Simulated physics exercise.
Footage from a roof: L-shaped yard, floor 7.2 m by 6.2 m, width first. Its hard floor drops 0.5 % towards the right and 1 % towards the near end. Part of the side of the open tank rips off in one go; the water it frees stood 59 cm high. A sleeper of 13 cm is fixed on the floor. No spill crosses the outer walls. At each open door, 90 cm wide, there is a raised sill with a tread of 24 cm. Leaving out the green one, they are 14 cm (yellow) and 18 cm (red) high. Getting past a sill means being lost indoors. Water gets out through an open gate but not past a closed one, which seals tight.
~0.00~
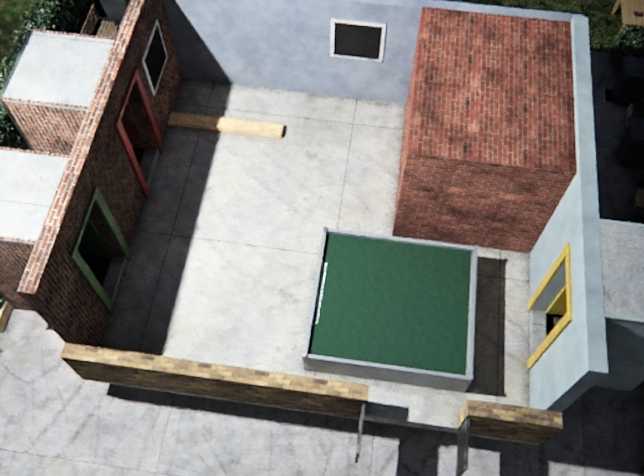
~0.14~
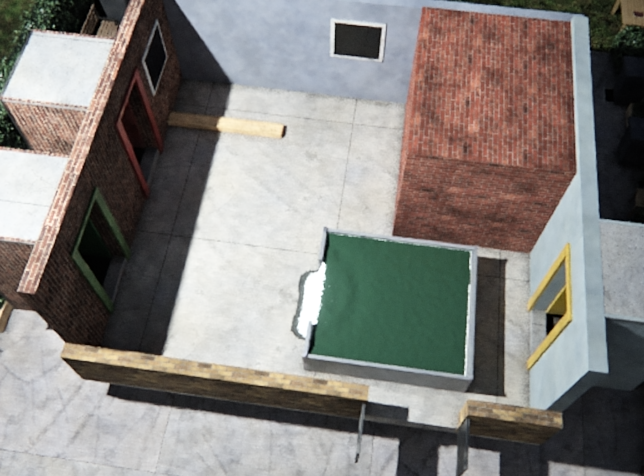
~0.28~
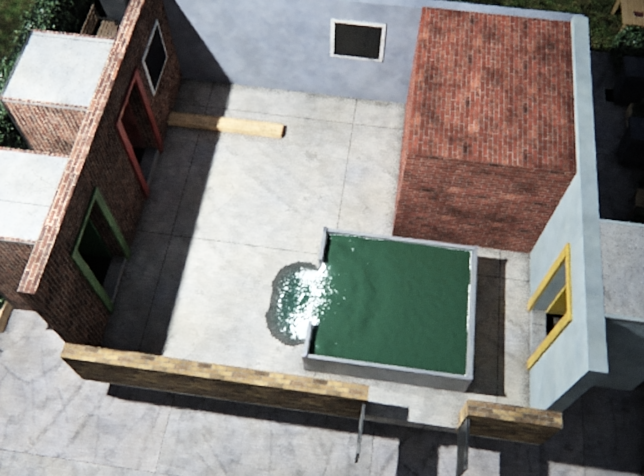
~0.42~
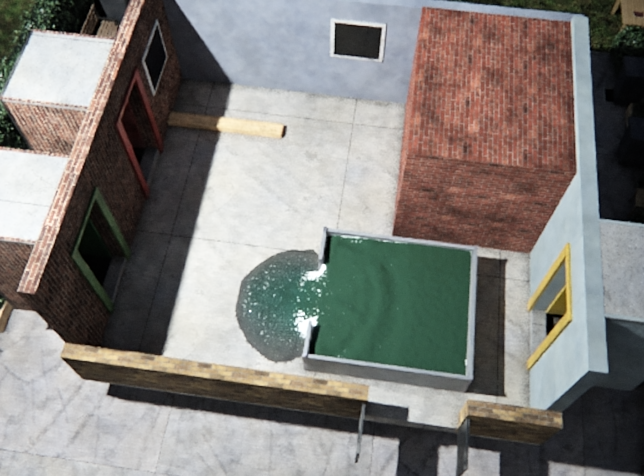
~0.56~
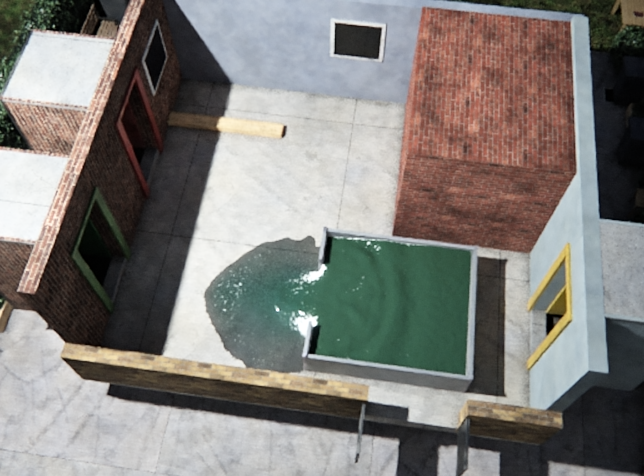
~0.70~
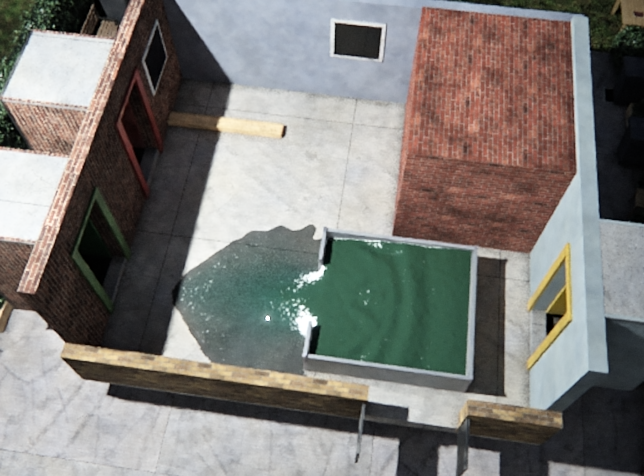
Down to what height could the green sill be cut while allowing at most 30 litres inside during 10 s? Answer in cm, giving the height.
It could go down to about 20 cm.
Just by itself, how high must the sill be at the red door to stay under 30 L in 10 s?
For red: Close to 11.0 cm.
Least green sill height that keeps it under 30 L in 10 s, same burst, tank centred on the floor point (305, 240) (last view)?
17 cm or thereabouts.
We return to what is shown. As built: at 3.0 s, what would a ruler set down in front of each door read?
In cm: Yellow 0, red 14, green 27.
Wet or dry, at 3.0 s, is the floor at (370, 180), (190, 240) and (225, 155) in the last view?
Point by point: Bone dry, then soaked, then soaked.
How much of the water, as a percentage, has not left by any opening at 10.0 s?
About 92 per cent.
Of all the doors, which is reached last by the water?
I'd go with the yellow door.
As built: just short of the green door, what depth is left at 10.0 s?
Lab note: Depth approx. 12.5 cm.
After 1.4 s water covers 35 % of the floor, deepest (36 cm) near (312, 309); 19 cm at the green door, 5 litres in over its 12 cm sill.
After 3.0 s water covers 50 % of the floor, deepest (30 cm) near (97, 361); 27 cm at the green door, 97 litres in over its 12 cm sill.
After 10.0 s water covers 90 % of the floor, deepest (16 cm) near (385, 219); 12 cm at the green door, 188 litres in over its 12 cm sill.
At the green door as built, the water arrived by 1.0 s and peaked near 28 cm at 2.8 s.
Run again over the same 10 s with other heights there, 53 litres in over 18 cm, 6 litres over 24.5 cm. The limit of 30 litres is kept from about 20 cm up.
